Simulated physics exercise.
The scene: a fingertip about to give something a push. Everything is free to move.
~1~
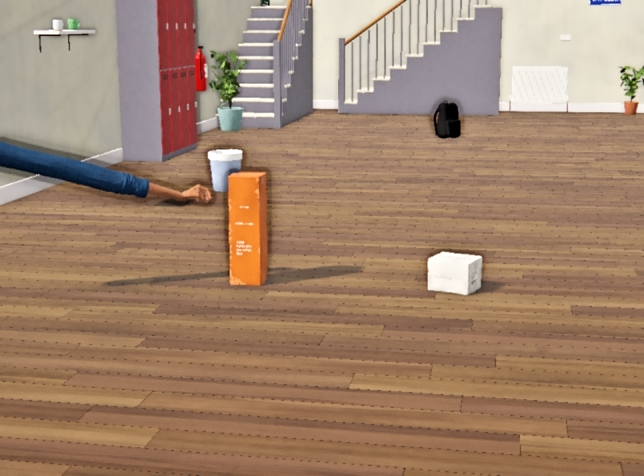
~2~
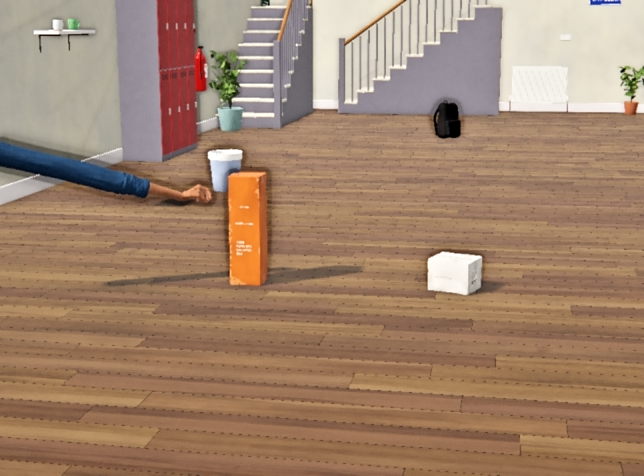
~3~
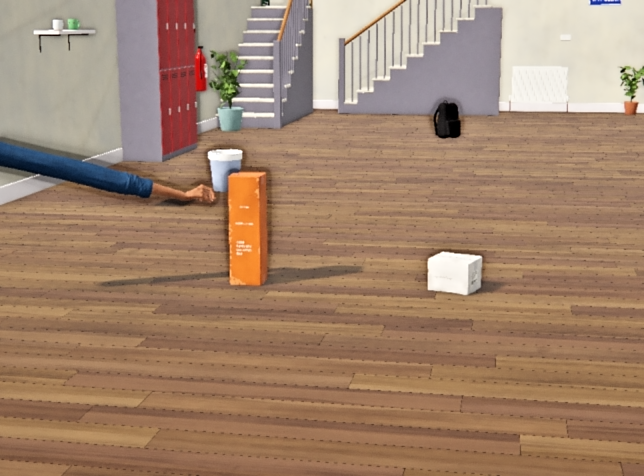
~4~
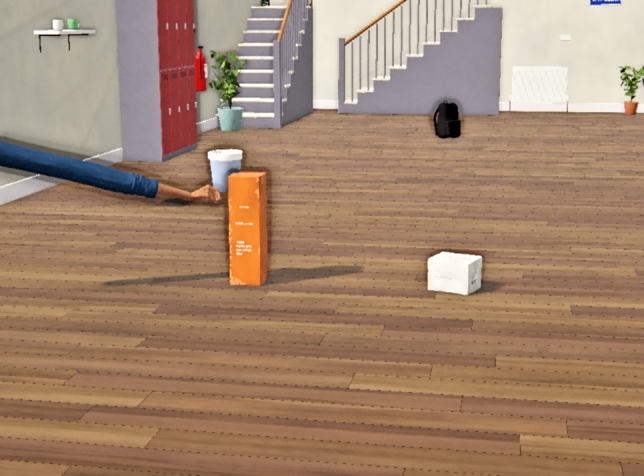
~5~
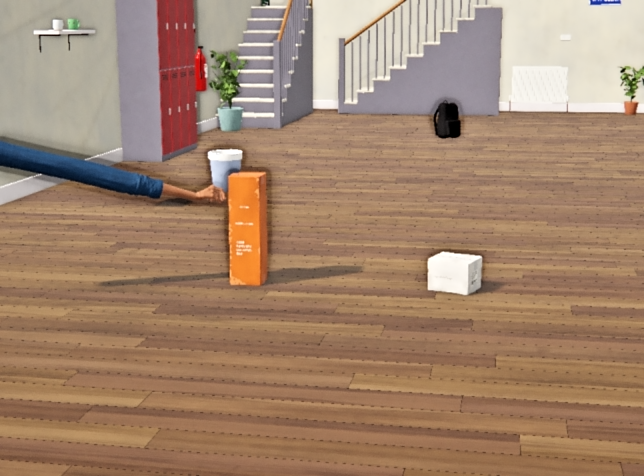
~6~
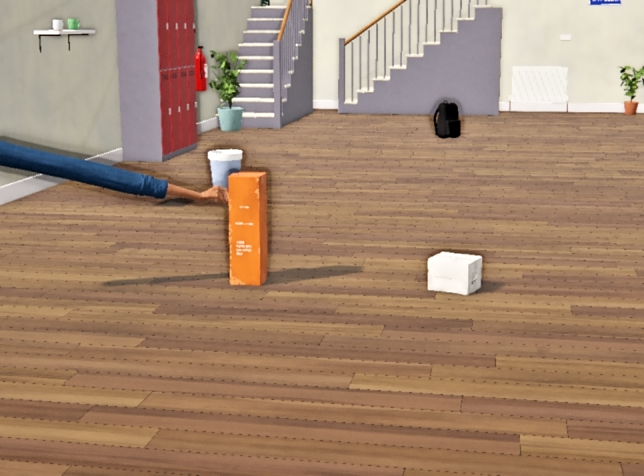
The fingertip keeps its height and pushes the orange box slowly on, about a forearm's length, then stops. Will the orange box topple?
The orange box tips over.
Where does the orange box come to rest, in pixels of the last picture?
Near (324, 270).
Then, 0.60 s later than the last frame, orange box tilted by 24° near (271, 228).
Then, 1.00 s later than the last frame, orange box on its side near (316, 264).
When it is over, lying over on the floor, orange box. End places, in pixels of the last picture, orange box near (324, 270).
